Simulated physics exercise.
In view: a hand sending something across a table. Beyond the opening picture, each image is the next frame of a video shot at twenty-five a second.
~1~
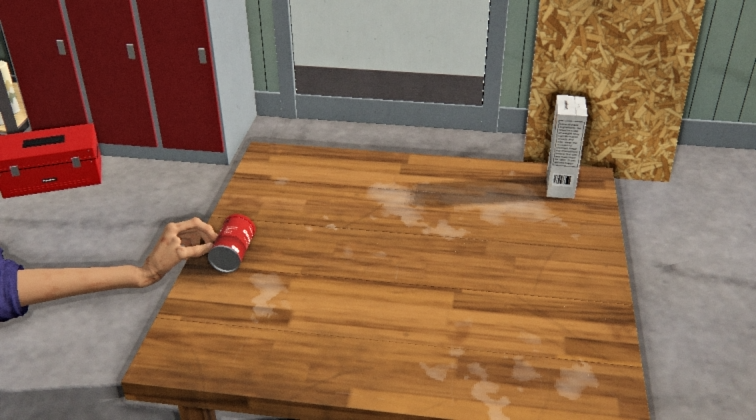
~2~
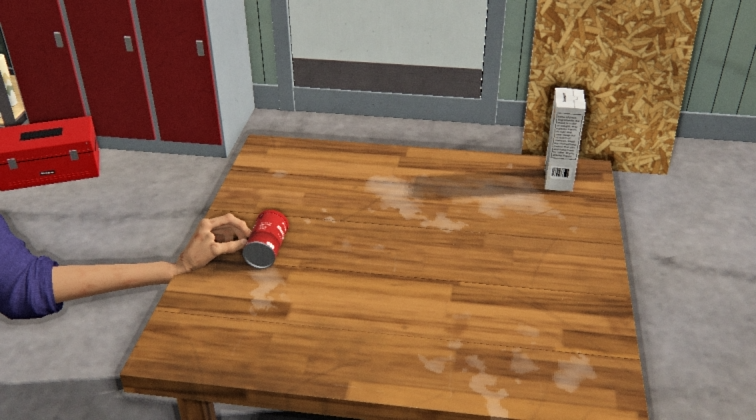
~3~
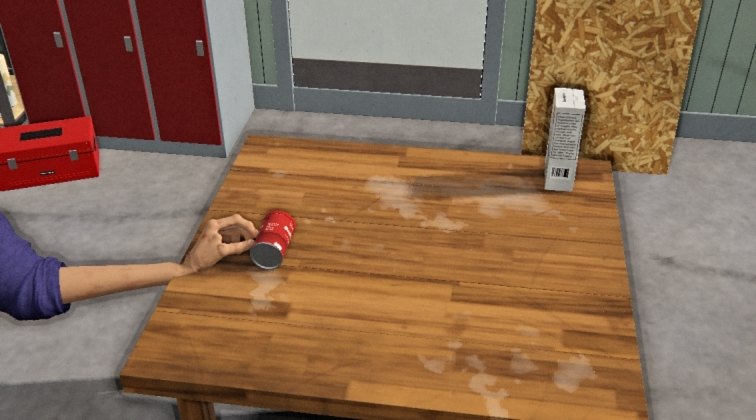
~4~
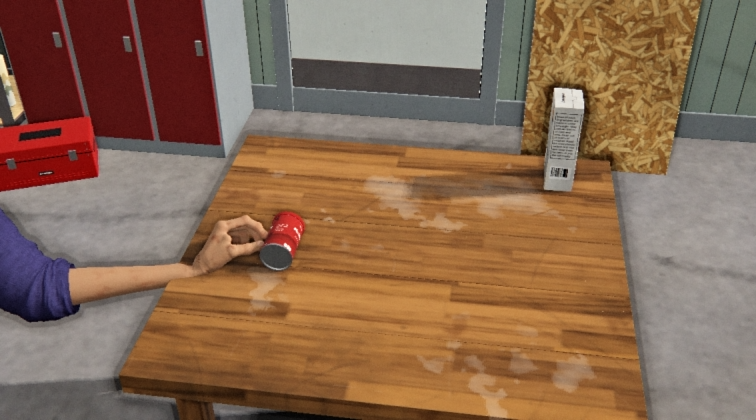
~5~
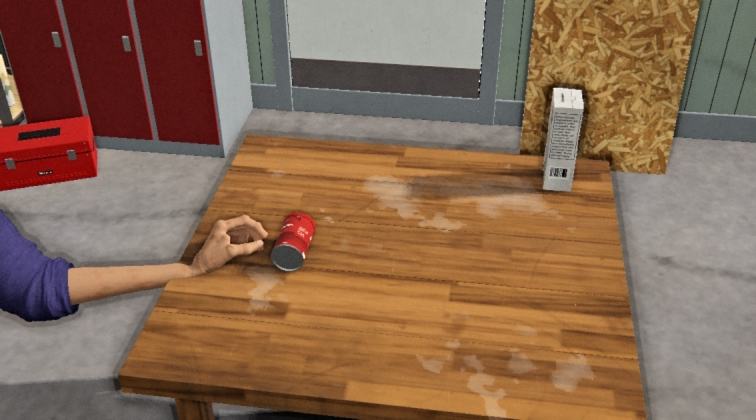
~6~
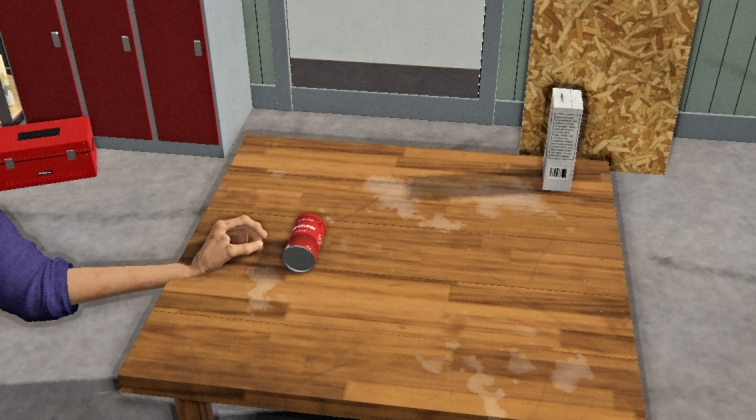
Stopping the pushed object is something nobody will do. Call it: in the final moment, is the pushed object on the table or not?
It is not on the table.
Then, 0.60 s later than the last frame, red tin moved well along near (482, 259).
Then, 1.30 s later than the last frame, red tin now off the table.
When it is over, off the table, red tin.
